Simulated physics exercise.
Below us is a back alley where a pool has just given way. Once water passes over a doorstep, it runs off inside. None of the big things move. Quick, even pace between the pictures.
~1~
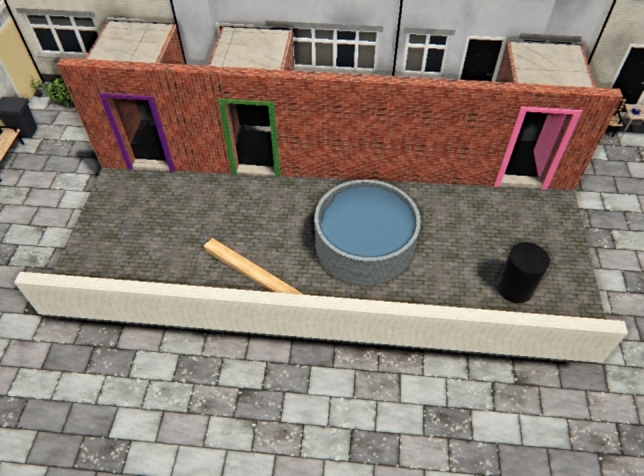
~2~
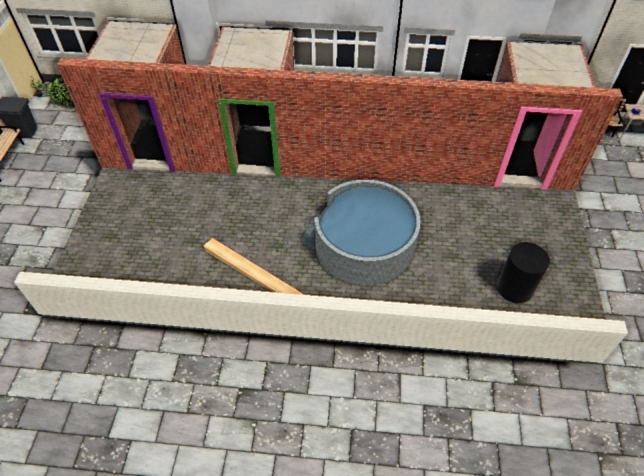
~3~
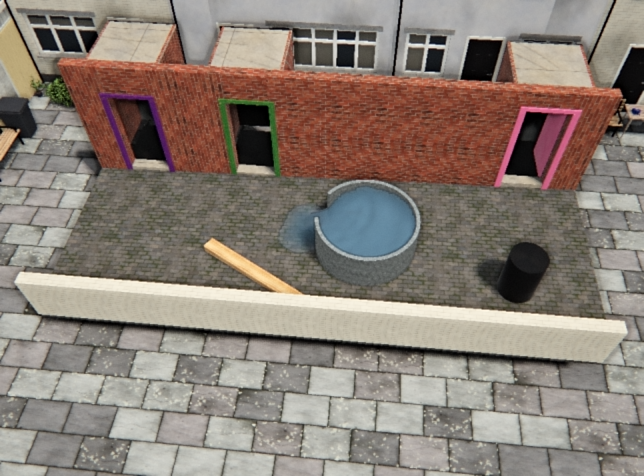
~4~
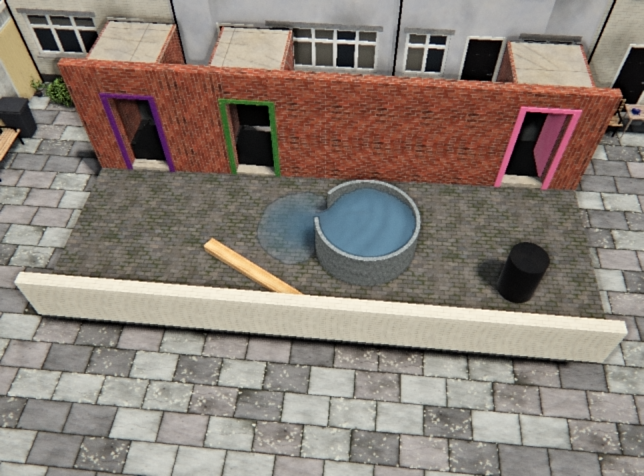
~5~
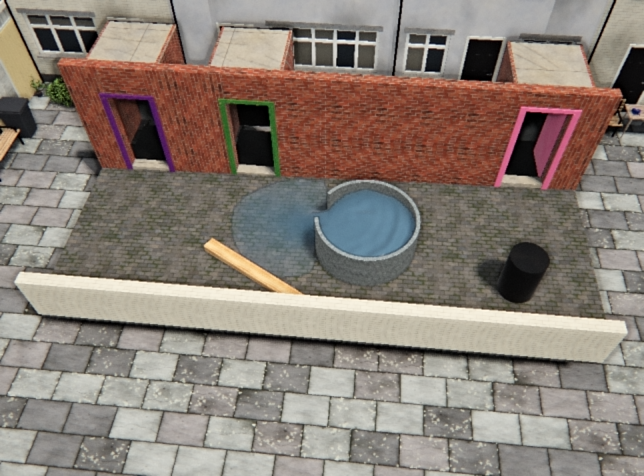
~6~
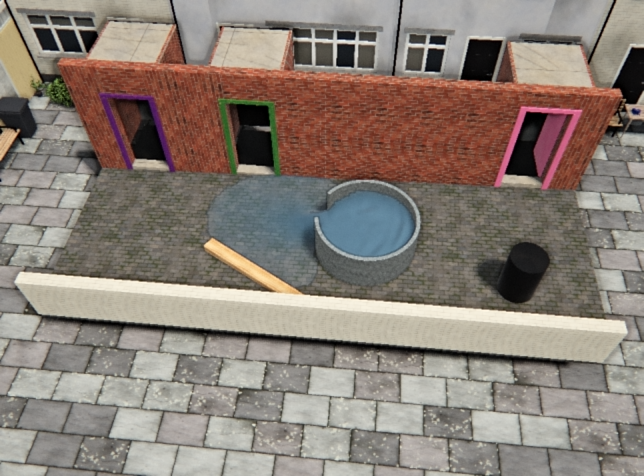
Water poured out of a gap that opened in the left side of the round stone pool and spread leftward across the dark paving, between the brick wall and the wooden plank.
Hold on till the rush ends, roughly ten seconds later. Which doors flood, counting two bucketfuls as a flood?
Result: The purple door will get two buckets at most; the green door will get more than two buckets; the pink door will get two buckets at most.
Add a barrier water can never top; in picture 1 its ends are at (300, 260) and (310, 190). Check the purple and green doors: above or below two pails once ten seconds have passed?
Purple: Stays within the limit. Green: Stays within the limit.
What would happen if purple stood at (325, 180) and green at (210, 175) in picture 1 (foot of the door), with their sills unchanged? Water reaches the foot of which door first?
I'd go with the one in green.
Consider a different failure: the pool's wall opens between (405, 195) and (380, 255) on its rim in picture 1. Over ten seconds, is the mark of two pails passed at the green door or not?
Well, the green door simply comes up short.
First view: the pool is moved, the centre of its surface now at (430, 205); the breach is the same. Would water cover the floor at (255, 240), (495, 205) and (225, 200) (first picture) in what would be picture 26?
I'd call them watered, still dry and watered, in the order asked.
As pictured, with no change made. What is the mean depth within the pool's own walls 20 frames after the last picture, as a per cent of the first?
Near 38 in a hundred.
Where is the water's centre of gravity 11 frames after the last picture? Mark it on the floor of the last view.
It's close to (300, 229).
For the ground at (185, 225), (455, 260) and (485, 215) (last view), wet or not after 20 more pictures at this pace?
First spot soaked, second not wet, third not wet.
A moment on, water covers 30 % of the floor; the purple door wet at the sill, nothing in, the green door over two buckets in, the pink door not reached.
Next, water covers 40 % of the floor; the purple door wet at the sill, nothing in, the green door over two buckets in, the pink door not reached.
Then, water covers 45 % of the floor; the purple door under two buckets in, the green door far over two buckets in, the pink door not reached.
Later, water covers 40 % of the floor; the purple door under two buckets in, the green door far over two buckets in, the pink door not reached.
In the end, water covers 30 % of the floor; the purple door under two buckets in, the green door far over two buckets in, the pink door not reached.
